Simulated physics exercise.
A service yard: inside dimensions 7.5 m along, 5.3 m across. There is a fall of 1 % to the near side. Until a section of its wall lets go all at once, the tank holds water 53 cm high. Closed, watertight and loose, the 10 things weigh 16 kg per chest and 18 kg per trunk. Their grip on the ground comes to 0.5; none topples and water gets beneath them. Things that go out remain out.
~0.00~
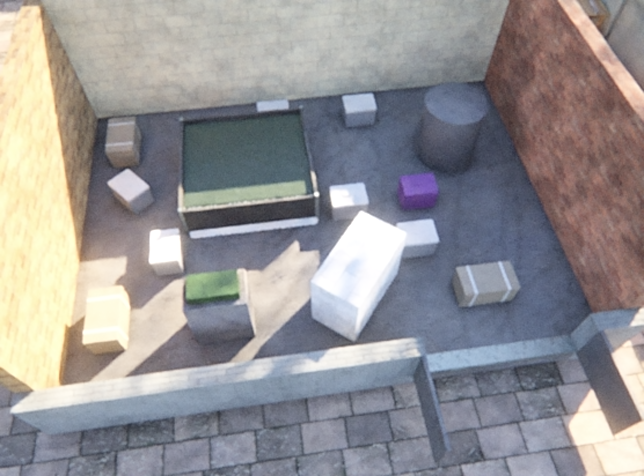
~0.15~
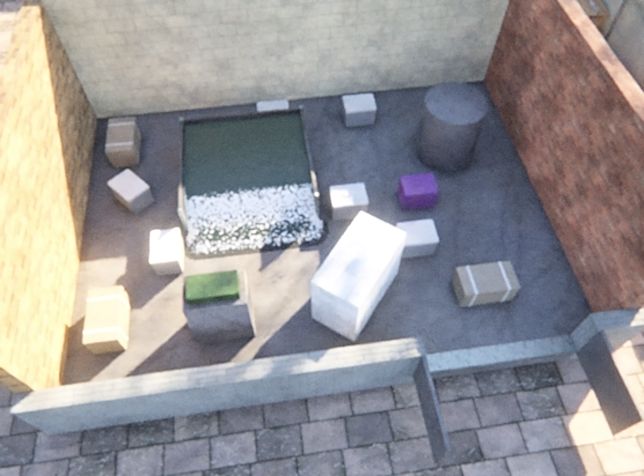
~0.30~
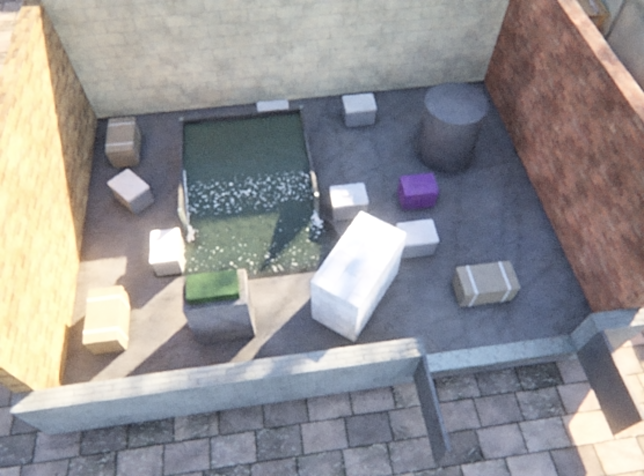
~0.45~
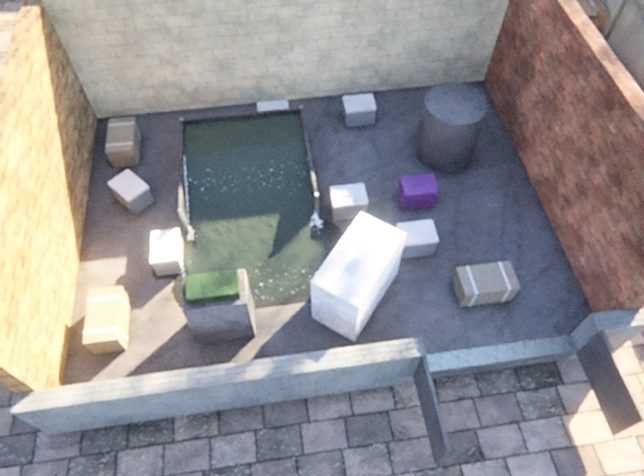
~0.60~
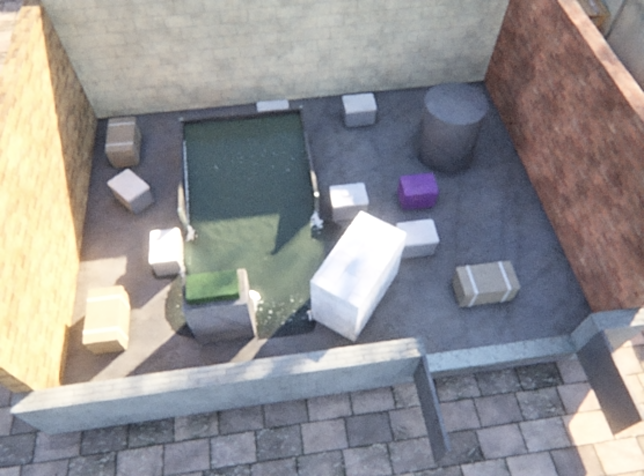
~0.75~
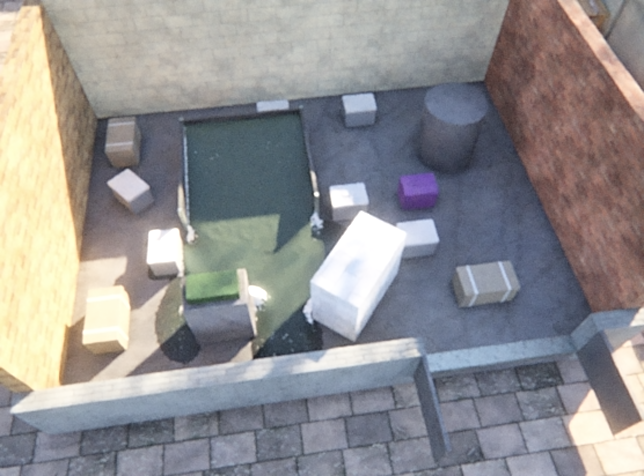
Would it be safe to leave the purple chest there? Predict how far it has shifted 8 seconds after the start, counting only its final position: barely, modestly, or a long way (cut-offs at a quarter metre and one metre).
It has shifted barely.
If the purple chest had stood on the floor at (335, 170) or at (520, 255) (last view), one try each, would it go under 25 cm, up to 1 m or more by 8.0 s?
From the first spot it does not really budge, and from the second it does not really budge.
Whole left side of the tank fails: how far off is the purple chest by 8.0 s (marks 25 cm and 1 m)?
The purple chest remains where it was.
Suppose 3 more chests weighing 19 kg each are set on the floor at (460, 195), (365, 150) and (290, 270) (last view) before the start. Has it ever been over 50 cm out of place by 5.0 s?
The first one ends up inside that, the second inside that, the third beyond that.
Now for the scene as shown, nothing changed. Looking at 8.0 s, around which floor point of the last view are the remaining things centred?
That lands at roughly (301, 169).
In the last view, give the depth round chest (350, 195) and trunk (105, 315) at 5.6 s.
Around 2 cm and 9 cm.
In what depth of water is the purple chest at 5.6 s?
3 cm or so.
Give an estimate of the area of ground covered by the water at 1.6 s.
12 m2.
After 1.6 s the purple chest is near (419, 184), 0.0 m from its start, aground; 0 of 10 are out; 0 afloat.
After 3.6 s the purple chest is near (419, 184), 0.0 m from its start, aground; 0 of 10 are out; 1 afloat.
After 5.6 s the purple chest is near (423, 182), 0.1 m from its start, aground; 0 of 10 are out; 3 afloat.
After 8.0 s the purple chest is near (423, 182), 0.1 m from its start, aground; 0 of 10 are out; 4 afloat.
